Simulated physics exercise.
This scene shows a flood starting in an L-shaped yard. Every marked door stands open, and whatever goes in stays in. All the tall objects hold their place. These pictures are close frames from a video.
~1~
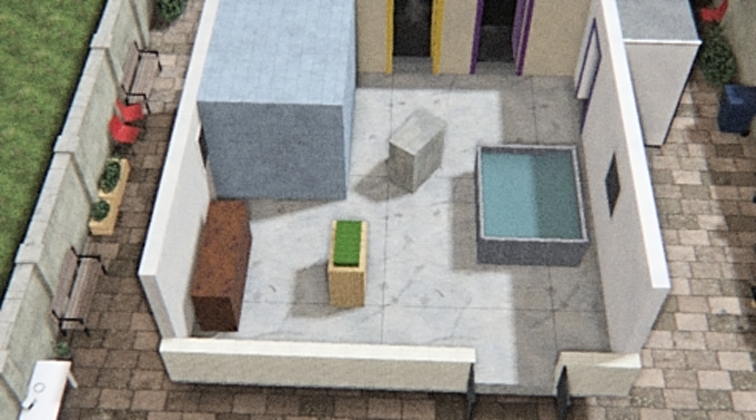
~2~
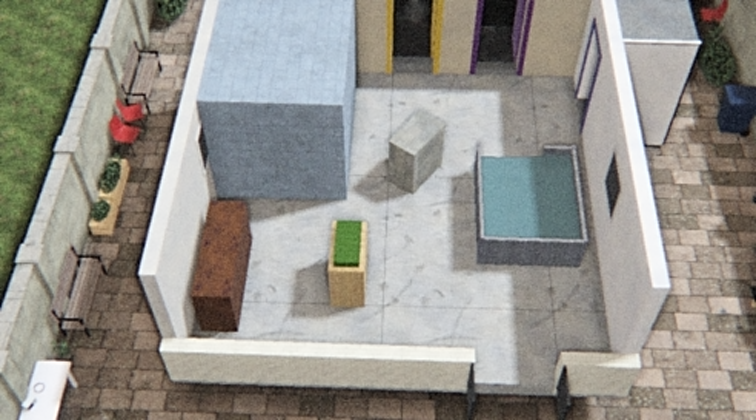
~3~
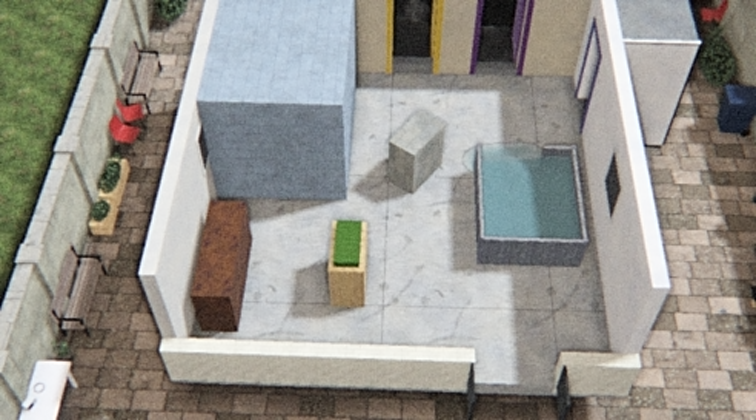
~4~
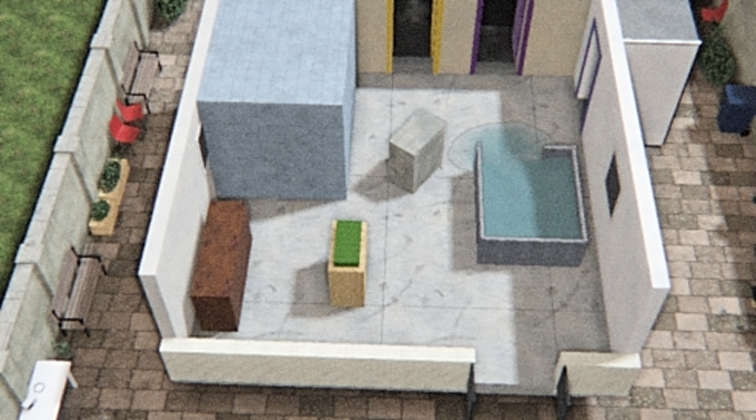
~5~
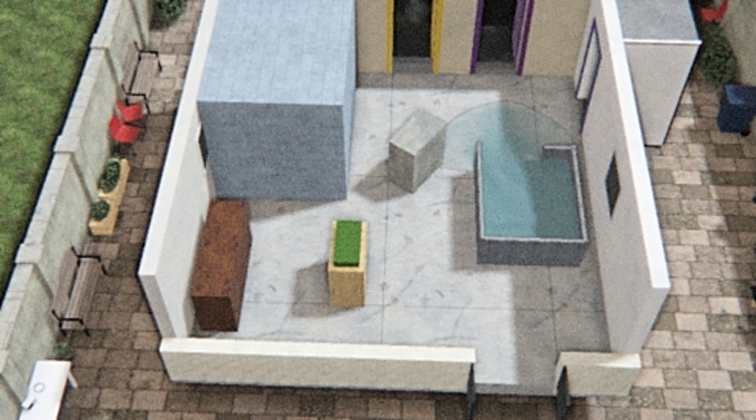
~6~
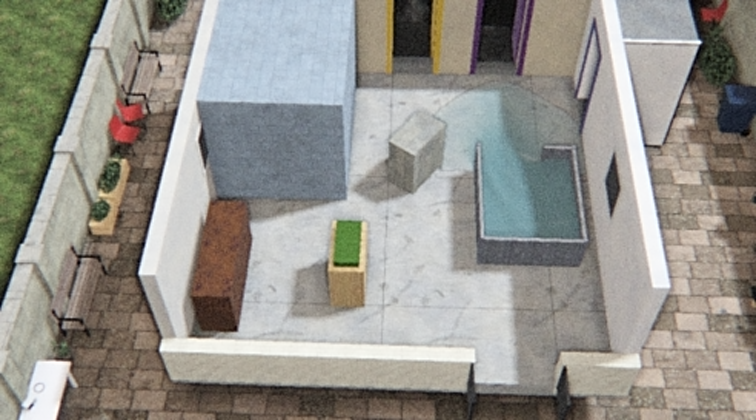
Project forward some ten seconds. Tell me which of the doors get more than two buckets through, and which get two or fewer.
My prediction: Blue door: Overshoots; purple door: Overshoots; yellow door: Does not overshoot.
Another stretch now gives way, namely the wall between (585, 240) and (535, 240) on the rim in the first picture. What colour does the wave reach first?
The blue-painted one, I reckon.
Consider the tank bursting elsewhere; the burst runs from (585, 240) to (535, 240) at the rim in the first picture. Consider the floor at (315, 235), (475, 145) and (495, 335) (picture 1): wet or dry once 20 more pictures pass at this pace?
Point one not reached; point two not reached; point three reached.
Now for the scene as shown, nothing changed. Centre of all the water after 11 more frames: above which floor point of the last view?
I'd point to (504, 160).
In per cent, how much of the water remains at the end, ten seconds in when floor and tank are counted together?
84 %.
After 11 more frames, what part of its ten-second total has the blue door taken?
Near 5 in a hundred.
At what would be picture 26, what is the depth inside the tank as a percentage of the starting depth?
My reading: Near 34 %.
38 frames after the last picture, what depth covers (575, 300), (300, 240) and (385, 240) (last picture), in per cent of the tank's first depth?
2, 2 and 6 per cent, roughly.
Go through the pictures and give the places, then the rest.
The first picture shows still water in the tank at (529, 194).
In the second picture, the front is at a hidden place, out from the gap on the tank's far side.
In the third picture, the front is at (469, 154), out from the gap on the tank's far side.
In the fourth picture, the front is at (518, 124), out from the gap on the tank's far side.
In the fifth picture, the front is at (510, 104), out from the gap on the tank's far side.
In the sixth picture, the front is at (495, 84), out from the gap on the tank's far side.
A moment on, water covers 25 % of the floor; the blue door wet at the sill, nothing in, the purple door over two buckets in, the yellow door wet at the sill, nothing in.
Next, water covers 30 % of the floor; the blue door under two buckets in, the purple door far over two buckets in, the yellow door wet at the sill, nothing in.
Then, water covers 35 % of the floor; the blue door over two buckets in, the purple door far over two buckets in, the yellow door wet at the sill, nothing in.
Later, water covers 60 % of the floor; the blue door far over two buckets in, the purple door far over two buckets in, the yellow door wet at the sill, nothing in.
In the end, water covers 95 % of the floor; the blue door far over two buckets in, the purple door far over two buckets in, the yellow door wet at the sill, nothing in.
